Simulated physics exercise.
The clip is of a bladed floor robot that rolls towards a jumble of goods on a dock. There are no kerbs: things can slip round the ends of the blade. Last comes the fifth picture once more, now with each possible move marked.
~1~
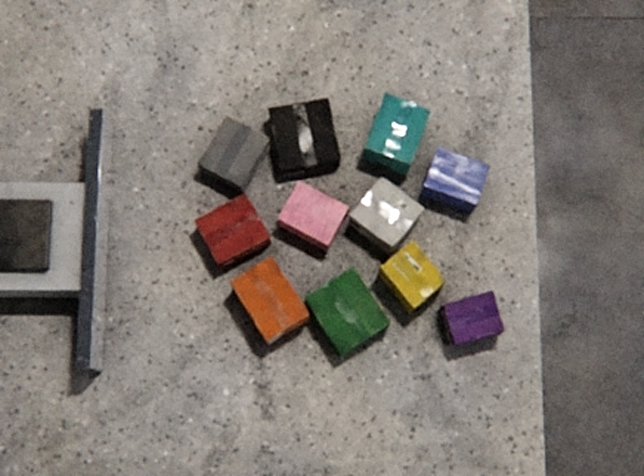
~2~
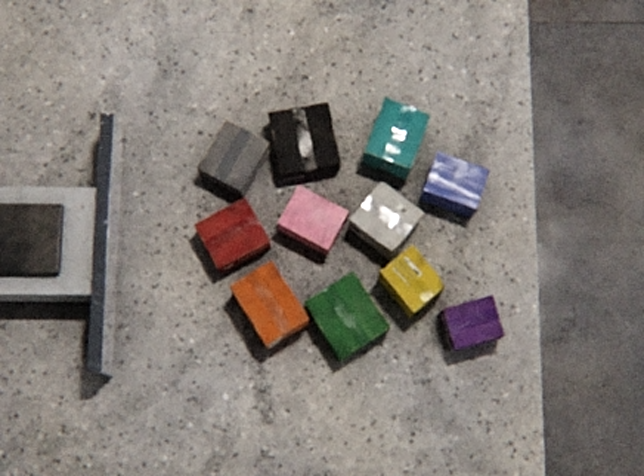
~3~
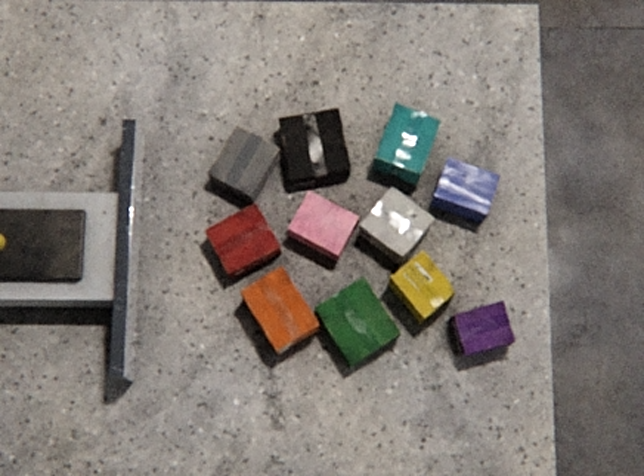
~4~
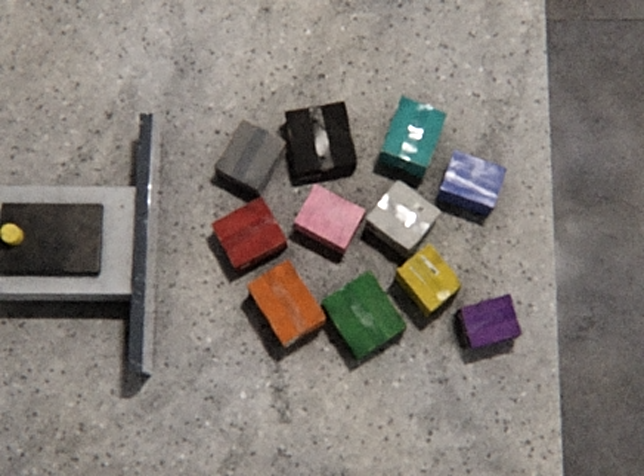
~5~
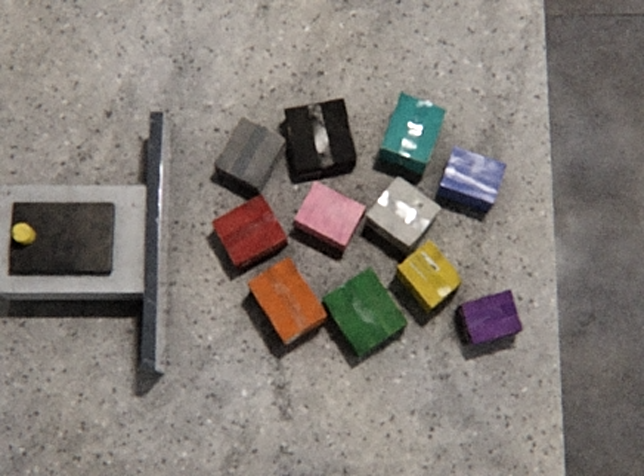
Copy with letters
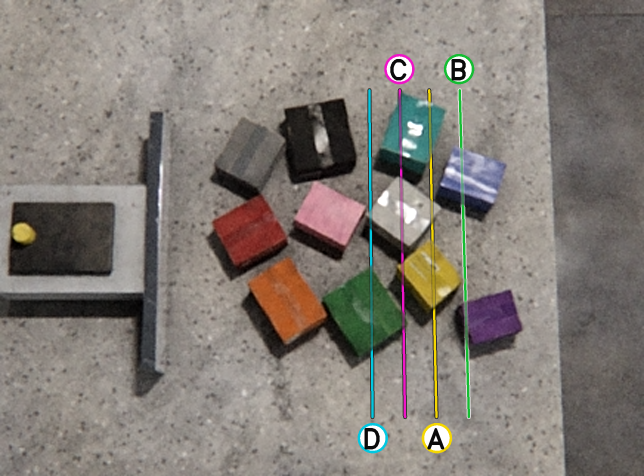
A pale, speckled dock surface is seen from above, with a straight edge and darker grey ground at the right. A grey robot with a wide upright blade is at the left, facing a loose cluster of grey, black, turquoise, blue, red, pink, white, orange, green, yellow and purple blocks. The robot rolls a short way right, its yellow knob coming into view, while the untouched blocks keep their arrangement and the camera shifts slightly.
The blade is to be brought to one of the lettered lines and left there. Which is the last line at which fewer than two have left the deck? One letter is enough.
Up to line C.
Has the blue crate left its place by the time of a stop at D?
Yes.
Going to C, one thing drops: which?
The blue crate goes over.
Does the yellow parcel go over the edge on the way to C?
No.
On the copy, A at (433, 248); B at (464, 248); C at (402, 248); D at (371, 248).
On C. First, robot (160, 237); white parcel (409, 217); black box (335, 137).
Then, robot (249, 237); blue crate (519, 176); white parcel (482, 219).
Finally, robot (317, 237); blue crate over the edge; white parcel (545, 214); one fallen.
By contrast, A drops four; B drops five; D is within the limit but short.
